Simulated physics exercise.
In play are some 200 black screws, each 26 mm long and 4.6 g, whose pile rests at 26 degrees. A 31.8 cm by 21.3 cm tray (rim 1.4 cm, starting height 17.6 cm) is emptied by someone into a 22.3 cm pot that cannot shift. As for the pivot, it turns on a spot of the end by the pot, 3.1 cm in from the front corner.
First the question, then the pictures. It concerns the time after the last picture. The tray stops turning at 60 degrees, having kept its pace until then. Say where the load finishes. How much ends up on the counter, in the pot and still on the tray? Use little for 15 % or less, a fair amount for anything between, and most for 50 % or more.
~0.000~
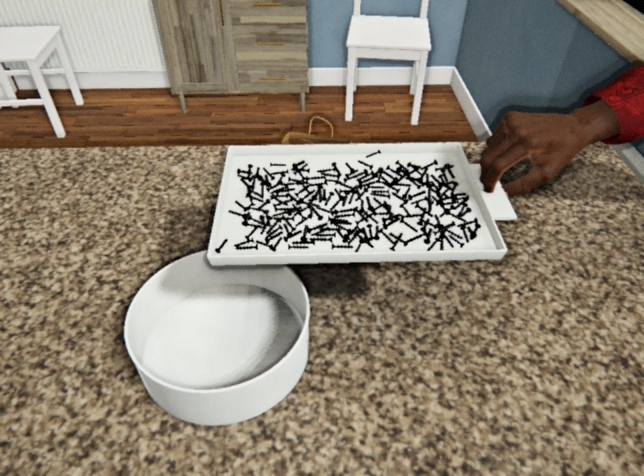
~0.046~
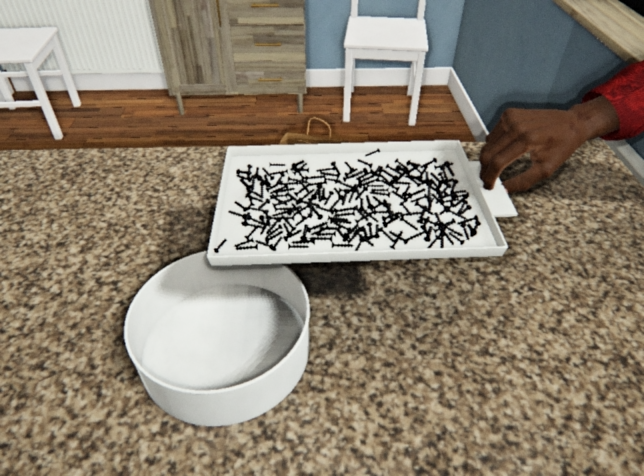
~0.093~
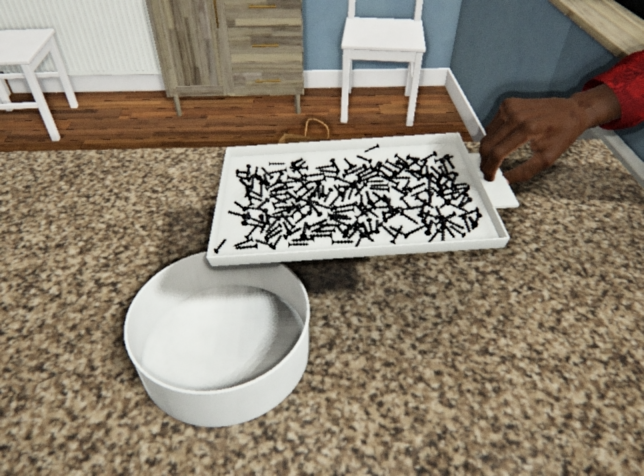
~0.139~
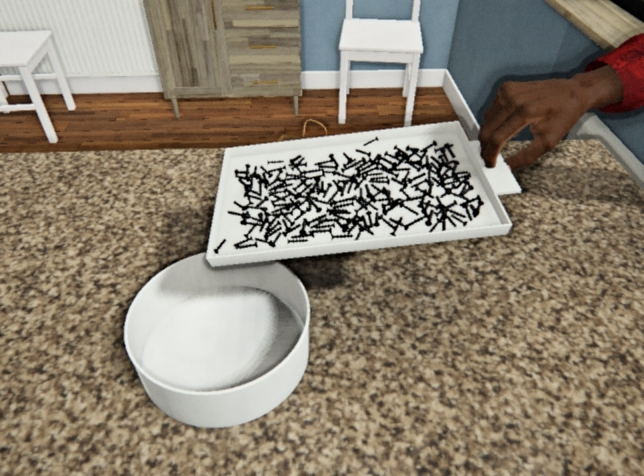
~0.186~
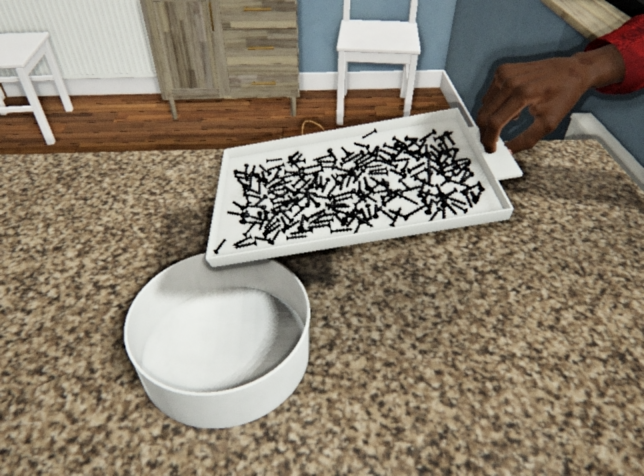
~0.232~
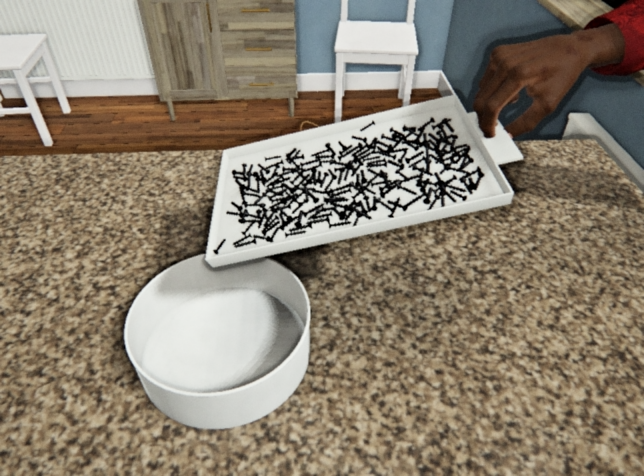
Tray - a fair amount; counter - a fair amount; pot - a fair amount.
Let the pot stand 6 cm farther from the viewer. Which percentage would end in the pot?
Around 60 per cent.
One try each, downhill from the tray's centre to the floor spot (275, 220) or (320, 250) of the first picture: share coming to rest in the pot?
Around 75 % for the first direction, around 40 % for the second.
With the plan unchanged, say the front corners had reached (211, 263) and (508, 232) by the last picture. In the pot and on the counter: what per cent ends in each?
You'd end with pot at 40 and counter at 15.
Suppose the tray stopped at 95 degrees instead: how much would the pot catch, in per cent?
In that case, near 55 percent.
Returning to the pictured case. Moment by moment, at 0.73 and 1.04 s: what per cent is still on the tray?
In order, 100 and 30.
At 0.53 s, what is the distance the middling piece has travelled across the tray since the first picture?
Roughly 3 cm.
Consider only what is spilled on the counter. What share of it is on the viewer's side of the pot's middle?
Share: Some 0 %.
After 0.53 s, tilt 37 degrees; the tray holds 100 %, the pot 0 %.
Then, at 0.73 s, tilt 52 degrees; the tray holds 100 %, the pot 0 %.
Then, at 1.04 s, tilt 60 degrees; the tray holds 30 %, the pot 30 %.
At rest (2.1 s), tray 25 %, counter 40 %, pot 35 %.
